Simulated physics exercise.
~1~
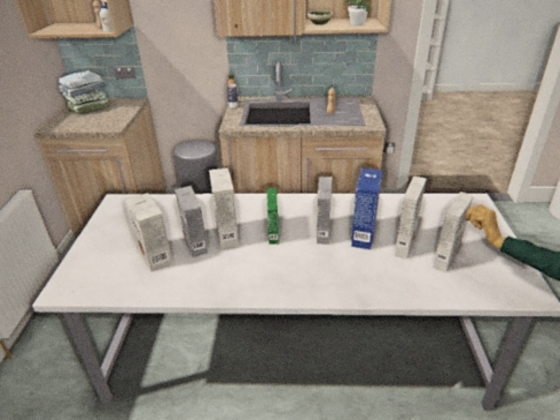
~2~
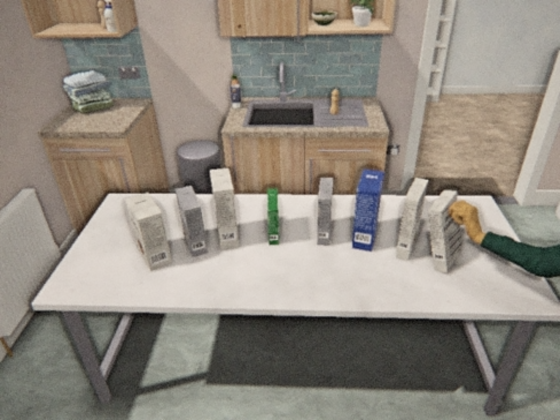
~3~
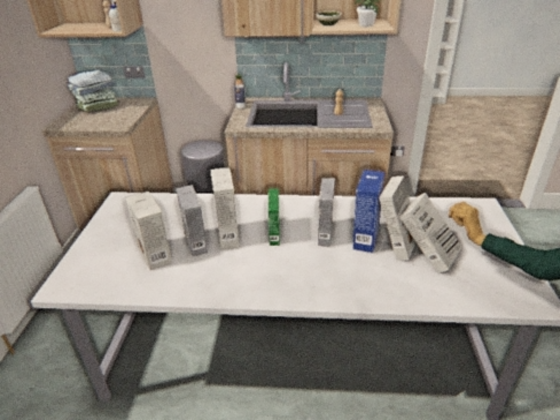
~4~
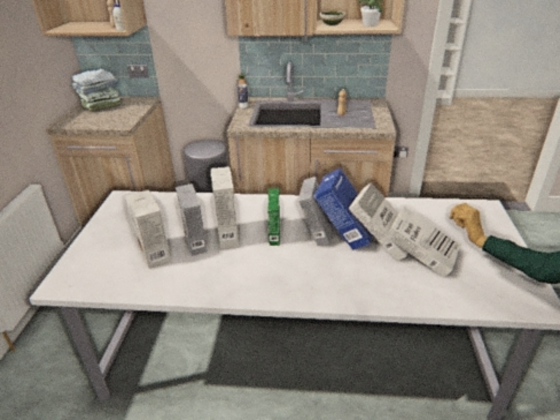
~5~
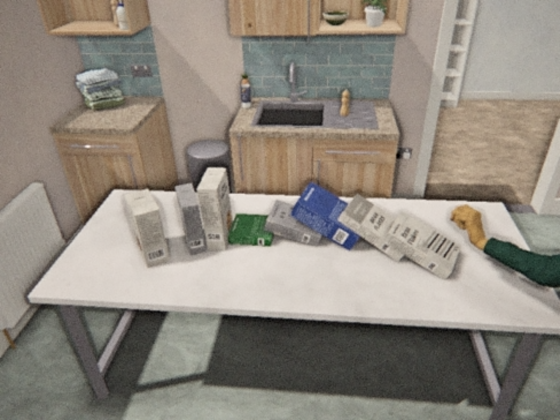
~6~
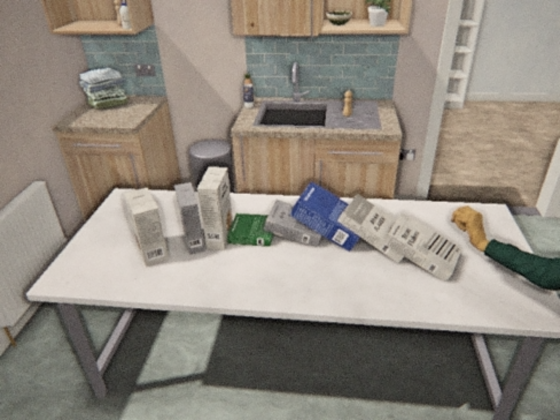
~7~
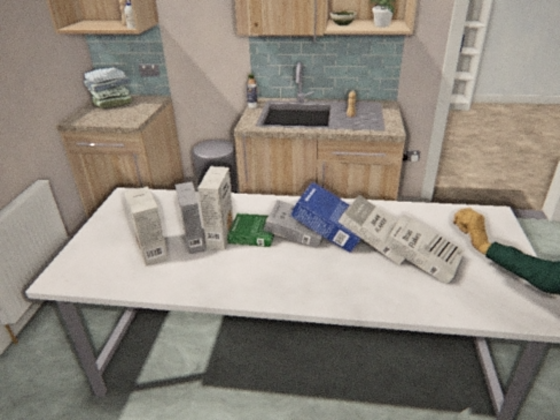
Eight upright boxes of different sizes, mostly grey and white with one green and one blue, stand in a curved row on a white table, seen from slightly above in a kitchen with wooden cupboards, teal tiles and a sink behind. A gloved hand in a dark green sleeve reaches in from the right and tips the rightmost box leftwards. It knocks into its neighbour, and the fall passes on through the blue box and a small grey one to the green box, while the view drifts slightly. The green box drops flat, short of toppling the next. Five boxes end up down, overlapping, and the three at the left stay standing.
